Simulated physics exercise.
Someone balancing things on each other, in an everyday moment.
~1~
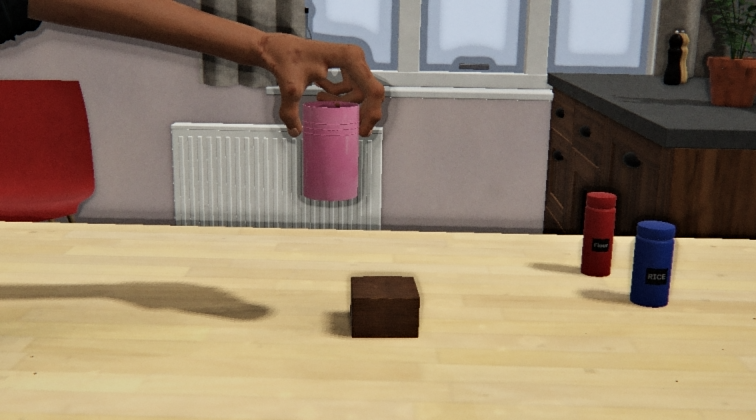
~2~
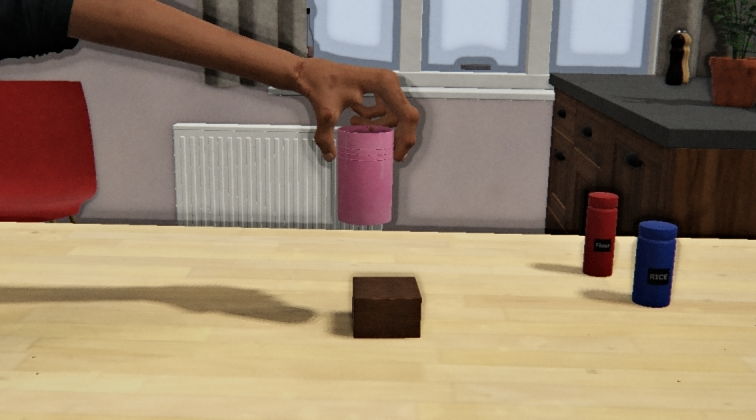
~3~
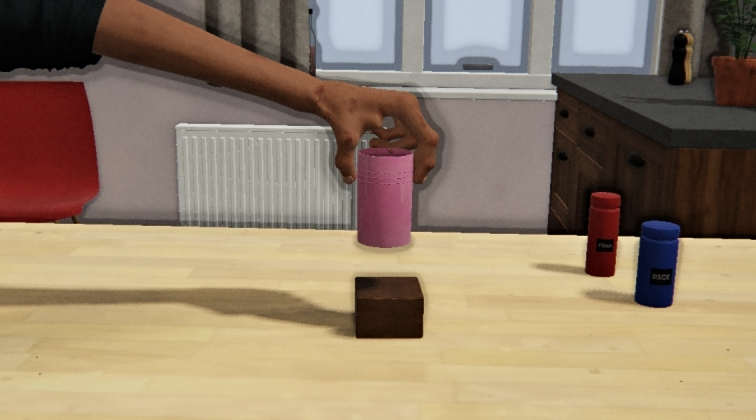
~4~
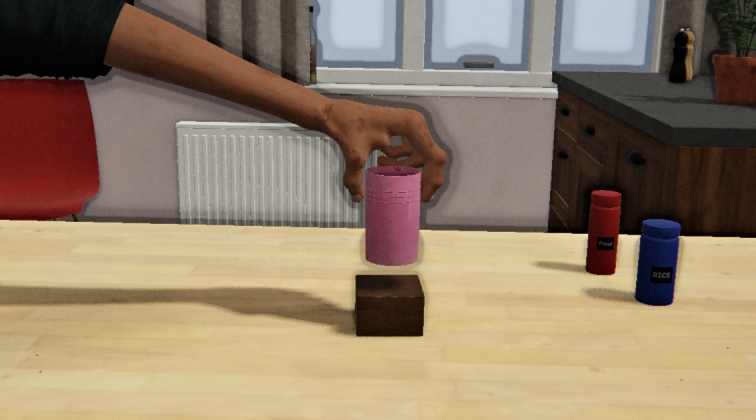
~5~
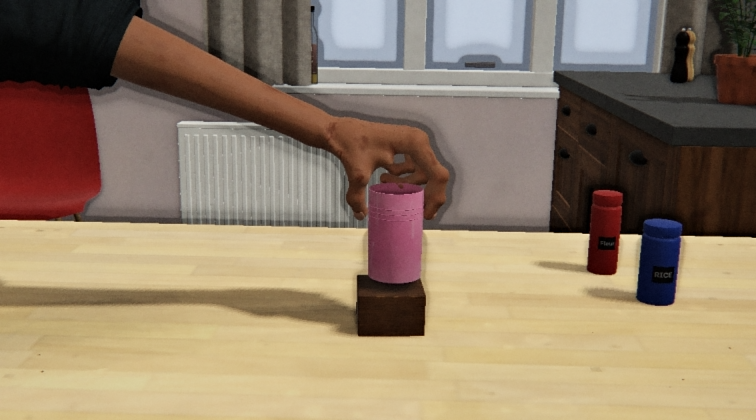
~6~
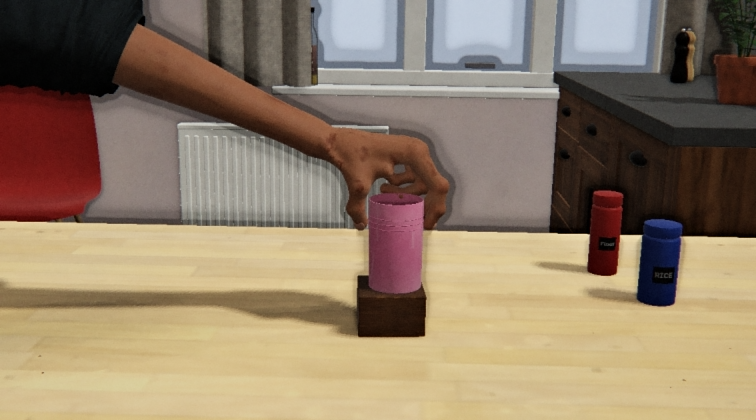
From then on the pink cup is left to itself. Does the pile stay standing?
It is going to rest securely.
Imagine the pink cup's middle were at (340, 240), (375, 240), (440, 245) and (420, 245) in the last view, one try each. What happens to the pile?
Try one: It topples; try two: It stands firm; try three: It topples; try four: It stands firm.
Then, 0.20 s later than the last frame, all is still.
Then, 0.50 s later than the last frame, pink cup resting near (396, 243).
When it is over, all 4 as before. End places, in pixels of the last picture, pink cup near (396, 243). The pile keeps its balance.
